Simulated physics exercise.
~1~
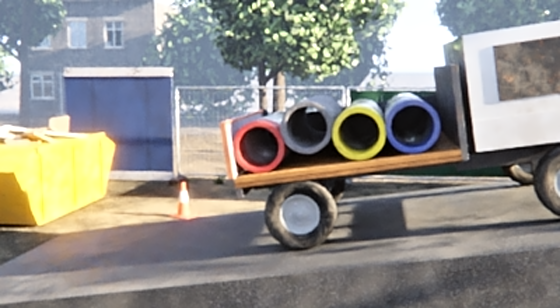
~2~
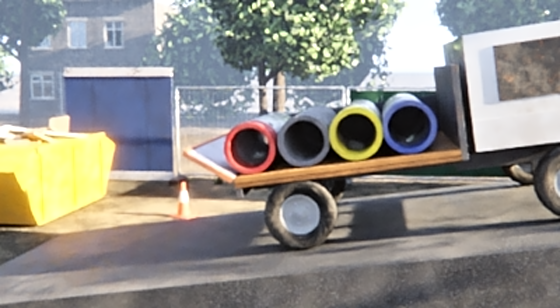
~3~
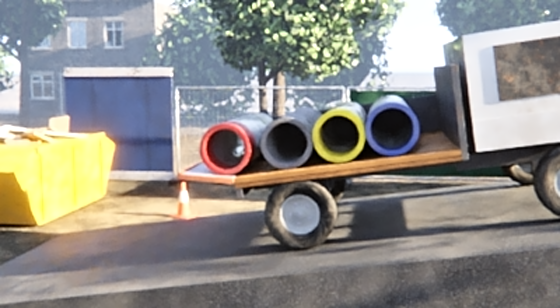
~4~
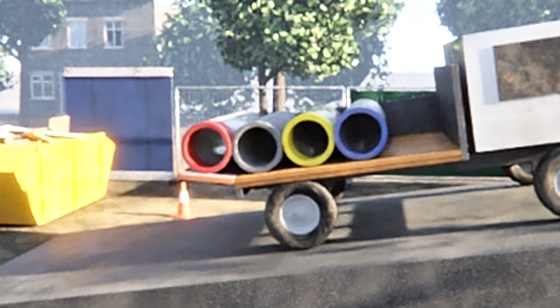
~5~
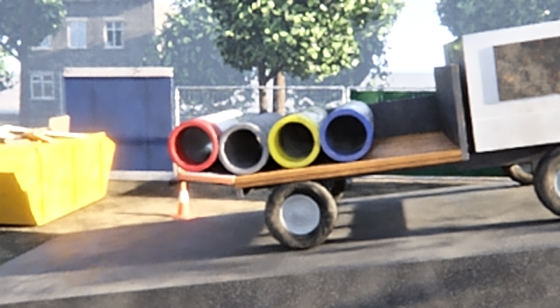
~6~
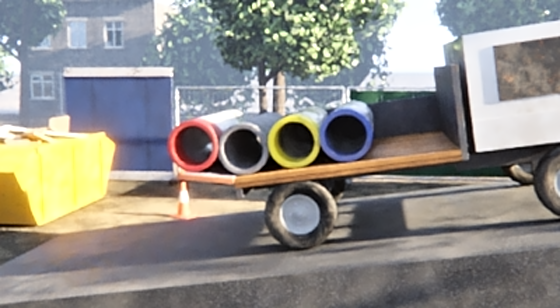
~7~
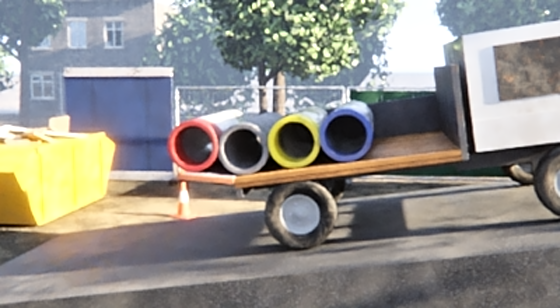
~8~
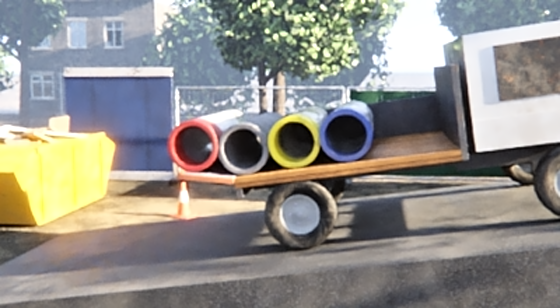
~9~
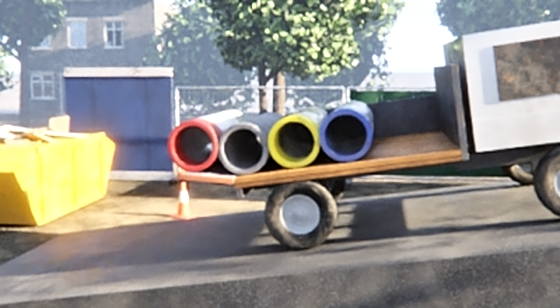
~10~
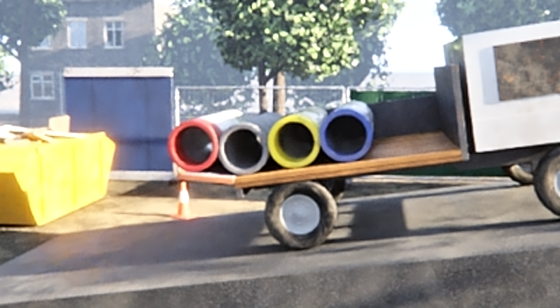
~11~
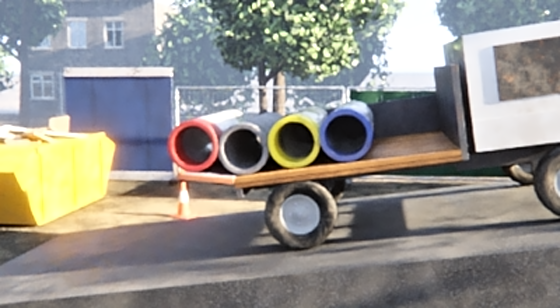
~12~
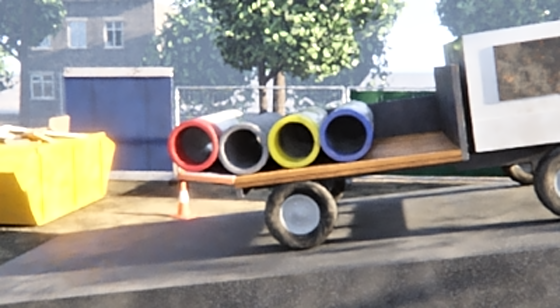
Truck bed on a slope dropping its tailgate as four concrete pipes roll left, stopping together with the red one on the gate.
